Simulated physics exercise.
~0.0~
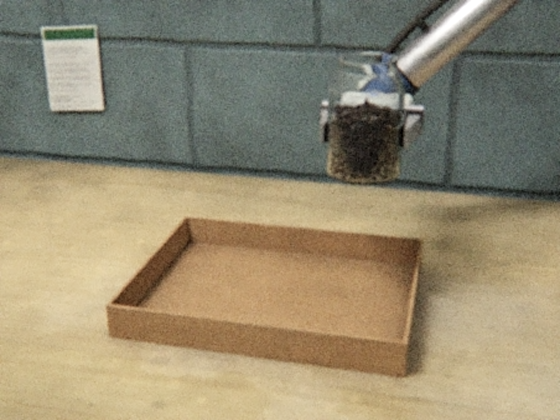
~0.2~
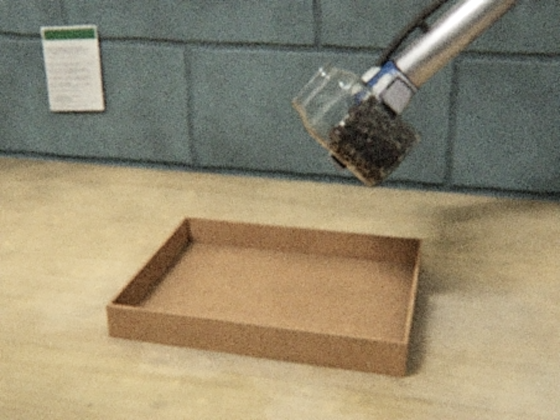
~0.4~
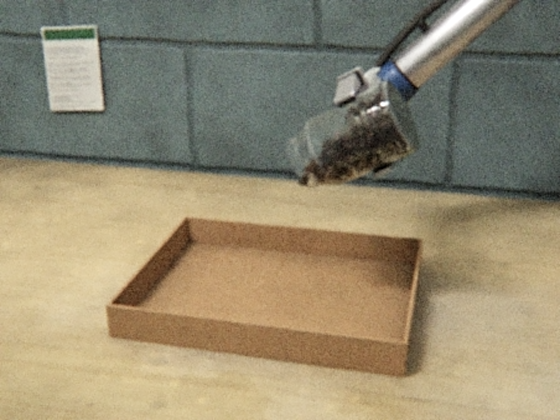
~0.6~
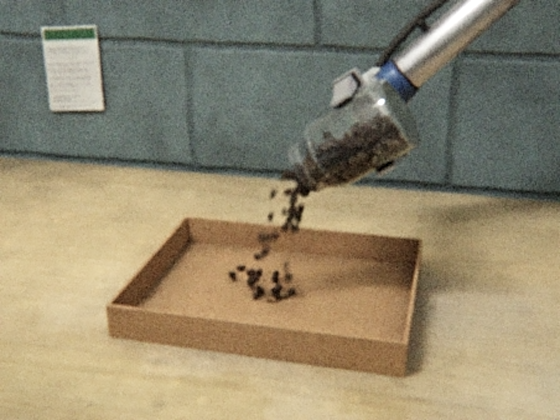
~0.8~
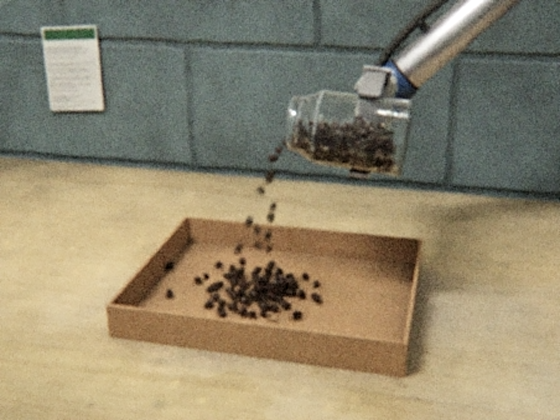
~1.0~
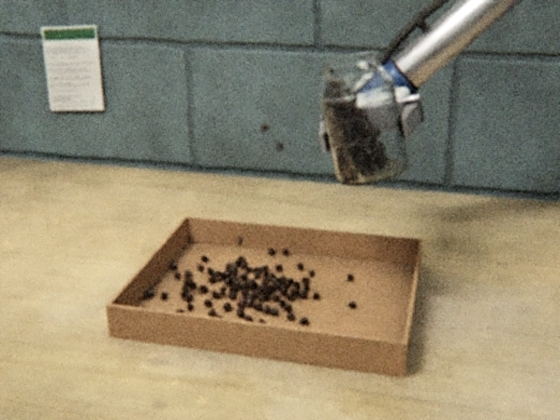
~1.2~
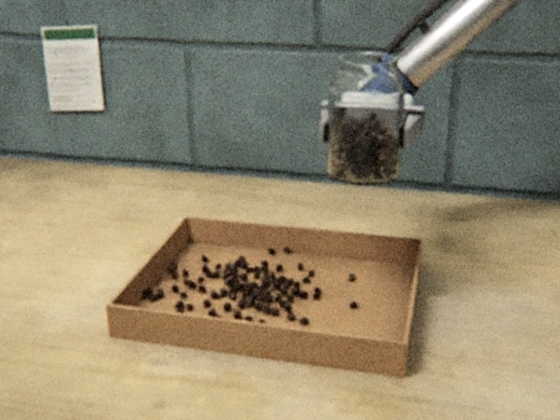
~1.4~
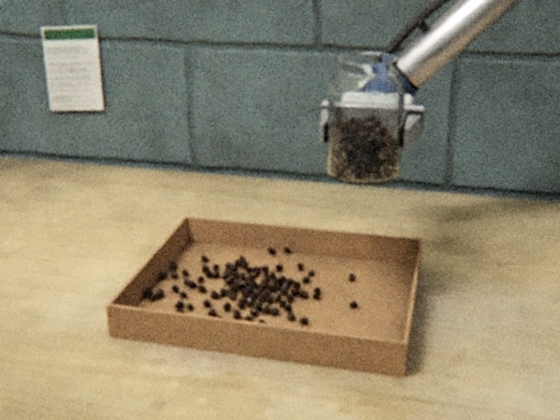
The footage shows a robotic arm tilting a clear jar of dark beans over a shallow brown tray on a table, spilling some in a stream to the left. The arm turns the jar upright again, leaving beans scattered across the tray and many still inside the jar.
